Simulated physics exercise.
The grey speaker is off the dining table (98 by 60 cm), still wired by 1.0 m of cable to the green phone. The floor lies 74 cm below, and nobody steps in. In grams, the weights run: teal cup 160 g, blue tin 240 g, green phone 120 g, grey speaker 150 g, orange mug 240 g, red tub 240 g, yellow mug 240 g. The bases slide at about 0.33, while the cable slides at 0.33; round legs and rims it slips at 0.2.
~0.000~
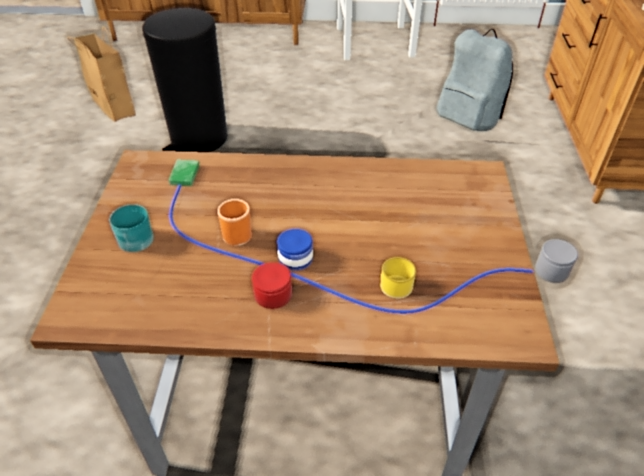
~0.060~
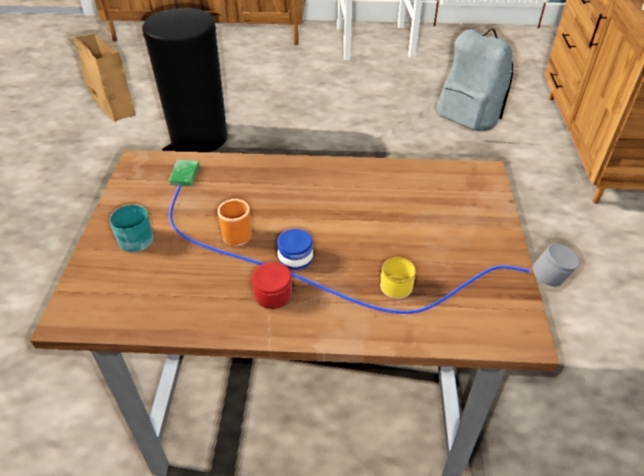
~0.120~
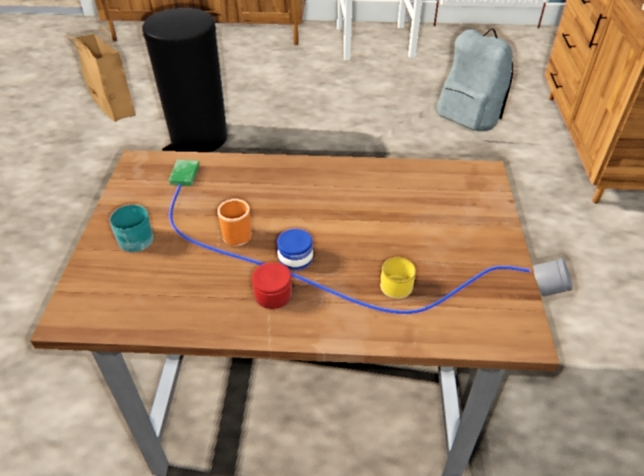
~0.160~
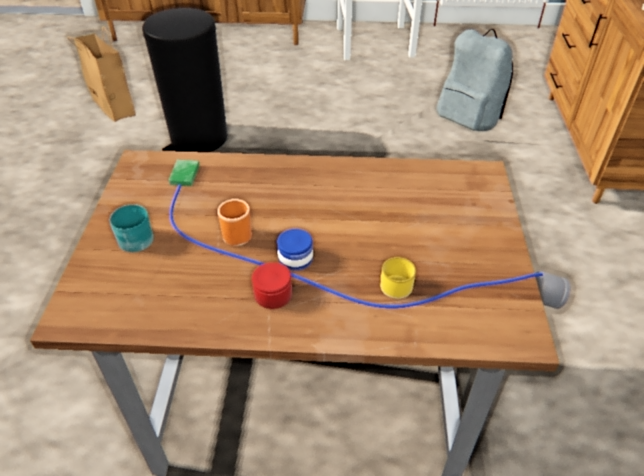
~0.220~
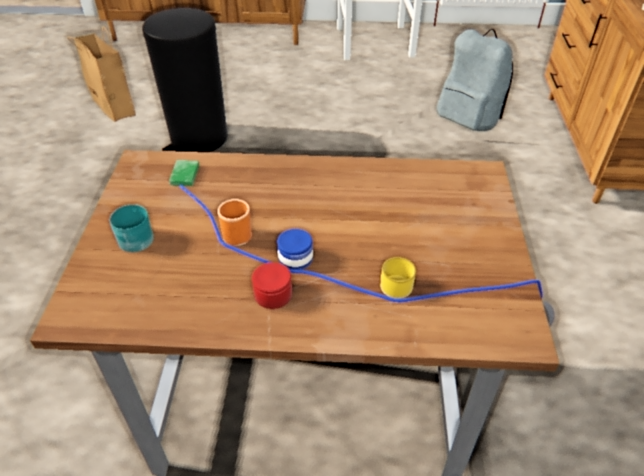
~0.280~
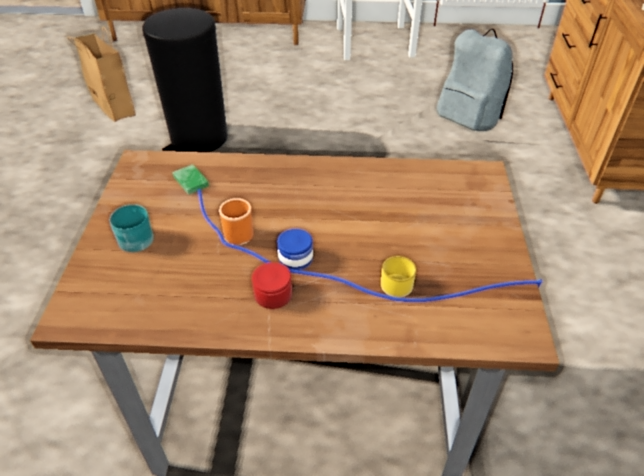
The grey speaker tips off the table's right edge, tugging the green phone by blue cable.
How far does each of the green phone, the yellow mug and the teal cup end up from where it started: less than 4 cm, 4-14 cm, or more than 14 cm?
The green phone ends up more than 14 cm away. The yellow mug ends up less than 4 cm away. The teal cup ends up less than 4 cm away.
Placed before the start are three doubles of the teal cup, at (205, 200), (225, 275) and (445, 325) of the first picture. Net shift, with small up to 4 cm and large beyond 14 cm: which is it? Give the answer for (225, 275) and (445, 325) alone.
In that order: Small, small.
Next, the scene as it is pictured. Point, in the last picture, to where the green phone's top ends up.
Around (209, 226).
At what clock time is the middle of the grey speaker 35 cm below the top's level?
That is: 0.70 s.
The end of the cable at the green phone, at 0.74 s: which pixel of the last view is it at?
Estimated pixel: (221, 238).
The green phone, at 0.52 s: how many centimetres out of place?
I'd put the green phone at some 15 cm.
By 0.5 s, the cable's tail end at (219, 220); green phone 15 cm off its start, grey speaker over the edge.
By 0.7 s, the cable's tail end at (221, 238); green phone 21 cm off its start, grey speaker over the edge, orange mug 2 cm off its start.
By 1.0 s, the cable's tail end at (224, 239); green phone 22 cm off its start at (209, 226), grey speaker over the edge, orange mug 2 cm off its start at (241, 210).
By 1.2 s, the cable's tail end at (224, 239); green phone 22 cm off its start, grey speaker over the edge, orange mug 2 cm off its start.
By 2.4 s, the cable's tail end at (224, 239); green phone 22 cm off its start at (209, 226), yellow mug 0 cm off its start at (399, 268), teal cup 0 cm off its start at (129, 217), grey speaker over the edge.
